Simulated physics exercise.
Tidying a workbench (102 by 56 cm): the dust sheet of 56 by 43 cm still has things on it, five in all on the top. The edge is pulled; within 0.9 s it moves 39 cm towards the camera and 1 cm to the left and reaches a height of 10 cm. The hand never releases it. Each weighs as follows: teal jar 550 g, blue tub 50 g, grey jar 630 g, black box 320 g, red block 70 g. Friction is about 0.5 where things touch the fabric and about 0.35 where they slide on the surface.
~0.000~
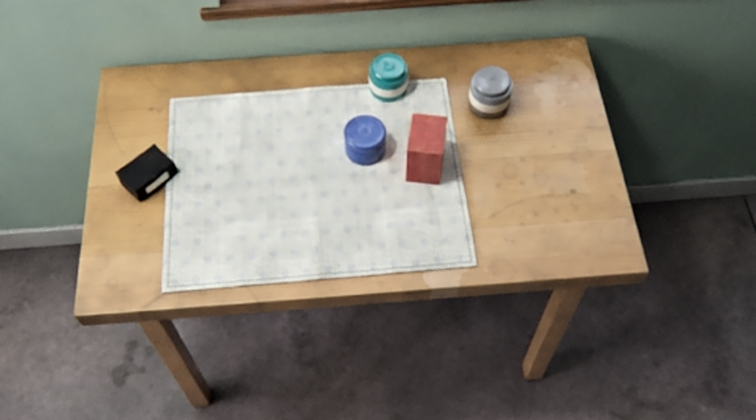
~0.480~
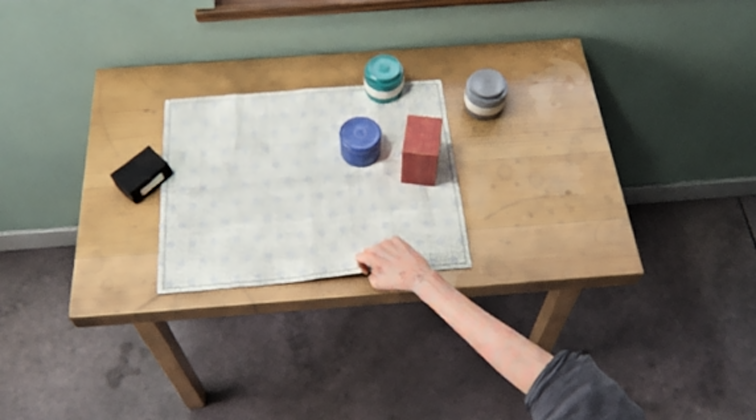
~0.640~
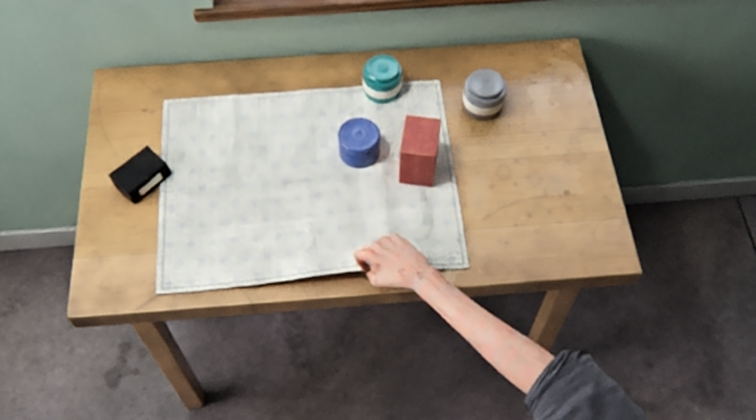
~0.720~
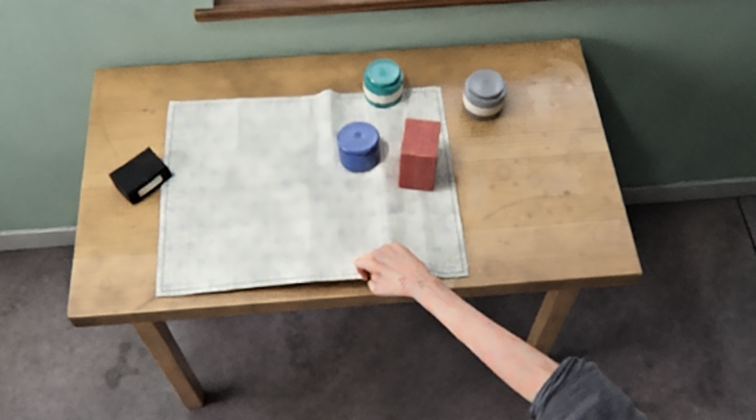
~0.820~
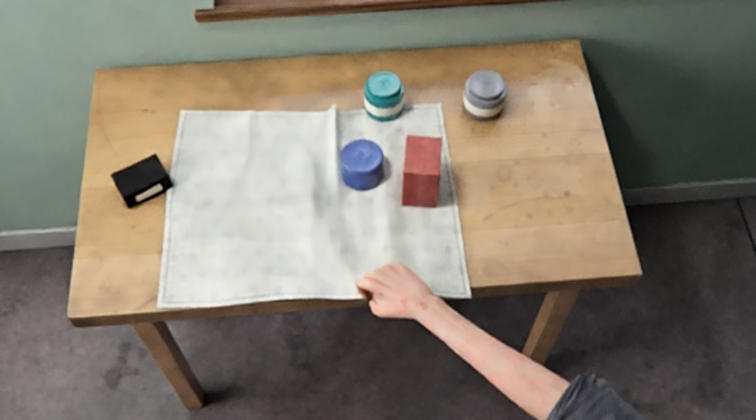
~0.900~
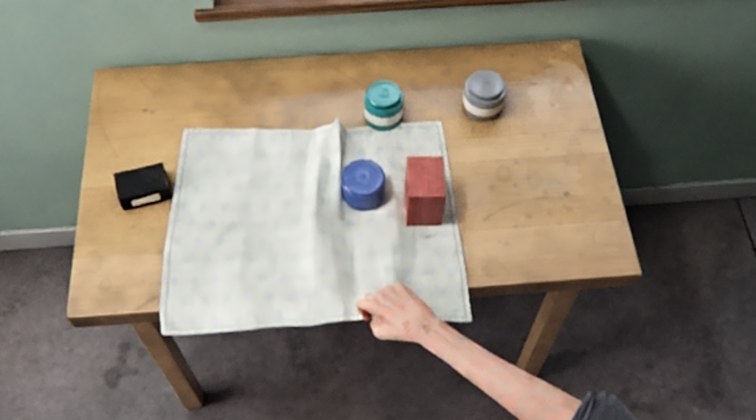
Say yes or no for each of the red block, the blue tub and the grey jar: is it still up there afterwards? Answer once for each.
Red block - no; blue tub - no; grey jar - yes.
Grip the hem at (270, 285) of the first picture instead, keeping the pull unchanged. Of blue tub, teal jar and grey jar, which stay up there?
Result: Blue tub leaves the top; teal jar keeps its place; grey jar keeps its place.
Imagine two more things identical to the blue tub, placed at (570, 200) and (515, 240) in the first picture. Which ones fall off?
In order: Holds on; holds on.
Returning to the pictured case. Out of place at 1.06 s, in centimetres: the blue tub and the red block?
Blue tub 20 cm, red block 20 cm.
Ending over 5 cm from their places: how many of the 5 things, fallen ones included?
Counted result: 3.
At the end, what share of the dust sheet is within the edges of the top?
Some 0 per cent of it.
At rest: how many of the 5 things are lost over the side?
My count is 2.
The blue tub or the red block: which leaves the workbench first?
That's the red one.
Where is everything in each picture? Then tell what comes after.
The first frame shows shows, red block (427, 133); blue tub (365, 131); grey jar (493, 79); dust sheet corners (162, 292) (171, 99) (445, 79) (477, 266).
The second frame shows shows, dust sheet corners (158, 294) (166, 101); grip (368, 272).
The third frame shows shows, dust sheet corners (157, 294) (164, 101); grip (367, 269).
The fourth frame shows shows, blue tub (359, 138); red block (421, 139); teal jar (383, 71); dust sheet corners (157, 297) (170, 102); grip (367, 277).
The fifth frame shows shows, black box (139, 175); blue tub (362, 156); red block (423, 156); dust sheet corners (158, 308) (181, 111); grip (369, 297).
The sixth frame shows shows, red block (426, 176); blue tub (363, 176); grey jar (487, 83); dust sheet corners (184, 130) (441, 122) (472, 321); grip (370, 318).
At 1.1 s, 60 % of the dust sheet is still over the top; blue tub 21 cm off its start, red block 19 cm off its start, teal jar 7 cm off its start.
At 1.2 s, 35 % of the dust sheet is still over the top; blue tub 30 cm off its start, red block 29 cm off its start, teal jar 7 cm off its start.
At 1.4 s, 10 % of the dust sheet is still over the top; red block over the edge, blue tub 40 cm off its start at (368, 339), teal jar 7 cm off its start at (383, 98).
At 1.5 s, 0 % of the dust sheet is still over the top; red block over the edge, blue tub over the edge, teal jar 7 cm off its start.
At 3.1 s, 0 % of the dust sheet is still over the top; red block over the edge, blue tub over the edge, grey jar 0 cm off its start at (487, 83), teal jar 7 cm off its start at (384, 98).
